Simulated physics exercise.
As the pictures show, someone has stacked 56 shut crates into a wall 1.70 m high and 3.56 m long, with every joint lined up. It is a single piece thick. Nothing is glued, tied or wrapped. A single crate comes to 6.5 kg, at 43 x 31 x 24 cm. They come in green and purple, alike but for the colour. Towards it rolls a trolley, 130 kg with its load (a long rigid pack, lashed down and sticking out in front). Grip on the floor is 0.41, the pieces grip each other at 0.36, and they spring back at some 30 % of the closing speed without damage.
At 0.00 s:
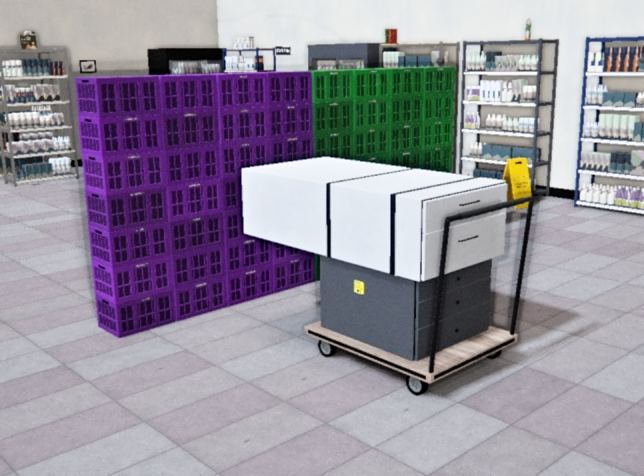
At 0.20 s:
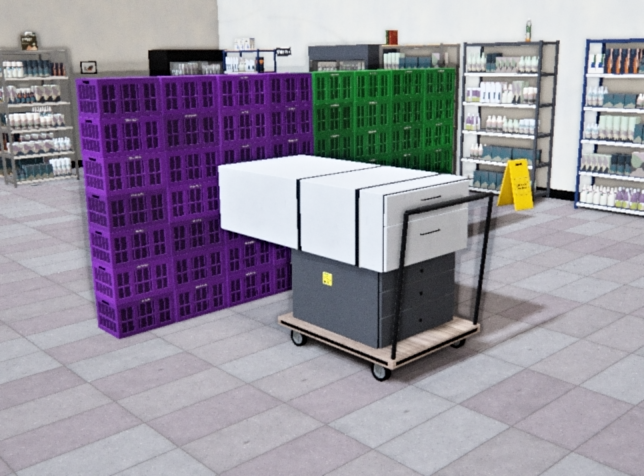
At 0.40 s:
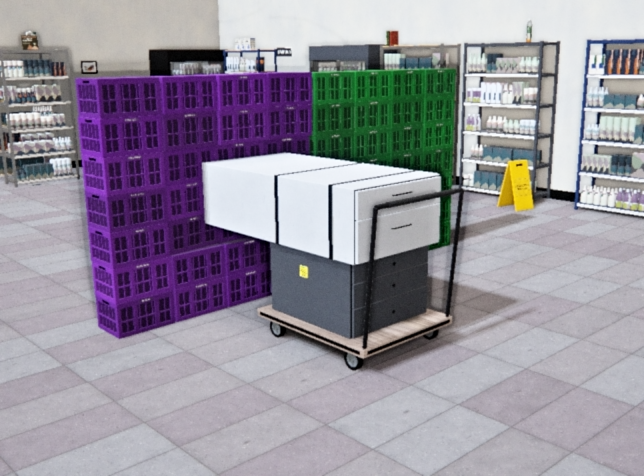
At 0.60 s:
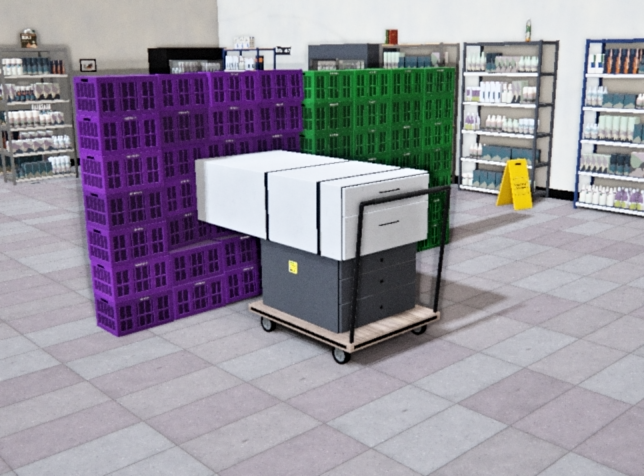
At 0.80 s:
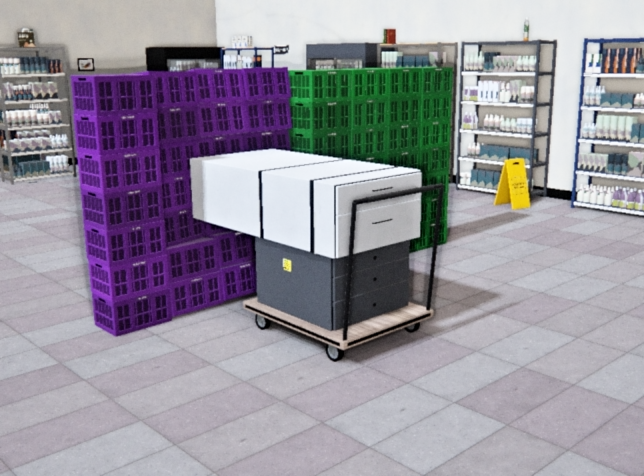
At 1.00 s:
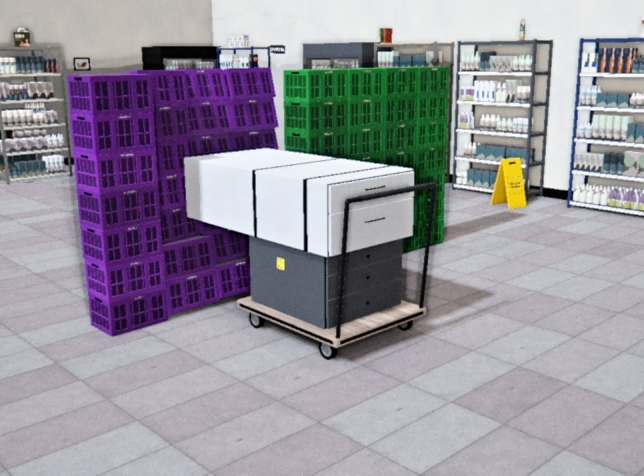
In a bright store with a pale tiled floor and stocked shelves along the back walls, seen from a raised, still viewpoint, a wall of stacked purple crates stands left, with green ones behind to the right. A trolley carries a long white strapped load over dark grey drawers, near a yellow floor sign. The trolley rolls leftward into the wall, slowing as crates shift back and some purple ones lean.
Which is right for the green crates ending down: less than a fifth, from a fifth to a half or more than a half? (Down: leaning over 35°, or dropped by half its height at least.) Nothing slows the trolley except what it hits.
It comes to less than a fifth.
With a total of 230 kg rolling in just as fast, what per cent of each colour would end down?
Then purple 60, green 0 per cent.
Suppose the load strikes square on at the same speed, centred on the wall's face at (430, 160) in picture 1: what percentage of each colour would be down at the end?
In that case purple 0, green 50 per cent.
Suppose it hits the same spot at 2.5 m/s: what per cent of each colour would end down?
Then purple 50, green 0 per cent.
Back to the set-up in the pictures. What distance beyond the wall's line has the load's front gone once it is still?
About 30 cm past it.
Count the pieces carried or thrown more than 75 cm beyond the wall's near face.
About 16.
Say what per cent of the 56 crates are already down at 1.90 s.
At that moment 35 per cent.
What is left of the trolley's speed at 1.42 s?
Near 0.1 m/s.
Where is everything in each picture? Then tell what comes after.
In the first picture (each place is the centre of the face we see best), load (248, 190) 42 cm short of the wall; top green crate (440, 81); top purple crate (130, 97); all as stacked.
In the second picture, load (224, 186) 15 cm short of the wall; top green crate (440, 82).
In the third picture, load (207, 182) 7 cm into the wall's line; top green crate (441, 83); 10 have shifted.
In the fourth picture, load (200, 179) 16 cm into the wall's line; top green crate (440, 82); 20 have shifted.
In the fifth picture, load (195, 178) 20 cm into the wall's line; top green crate (438, 81); steepest lean 9°, the crate at (221, 152); 21 have shifted.
In the sixth picture, load (189, 177) 23 cm into the wall's line; top green crate (434, 81); top purple crate (123, 95); steepest lean 16°, the crate at (209, 150); 21 have shifted.
By 1.42 s, load 28 cm past the wall's line, still rolling; none of the 28 green crates down (13 of 56 in all colours); top green crate unmoved.
By 1.90 s, load 29 cm past the wall's line, stopped; none of the 28 green crates down (20 of 56 in all colours); top green crate unmoved.
When it is over (3.1 s), load 29 cm past the wall's line, stopped; none of the 28 green crates down (20 of 56 in all colours); top green crate unmoved; top purple crate unmoved. That is 0 per cent. In pixels of the last frame, middles, top green crate near (421, 80), top purple crate near (111, 94).
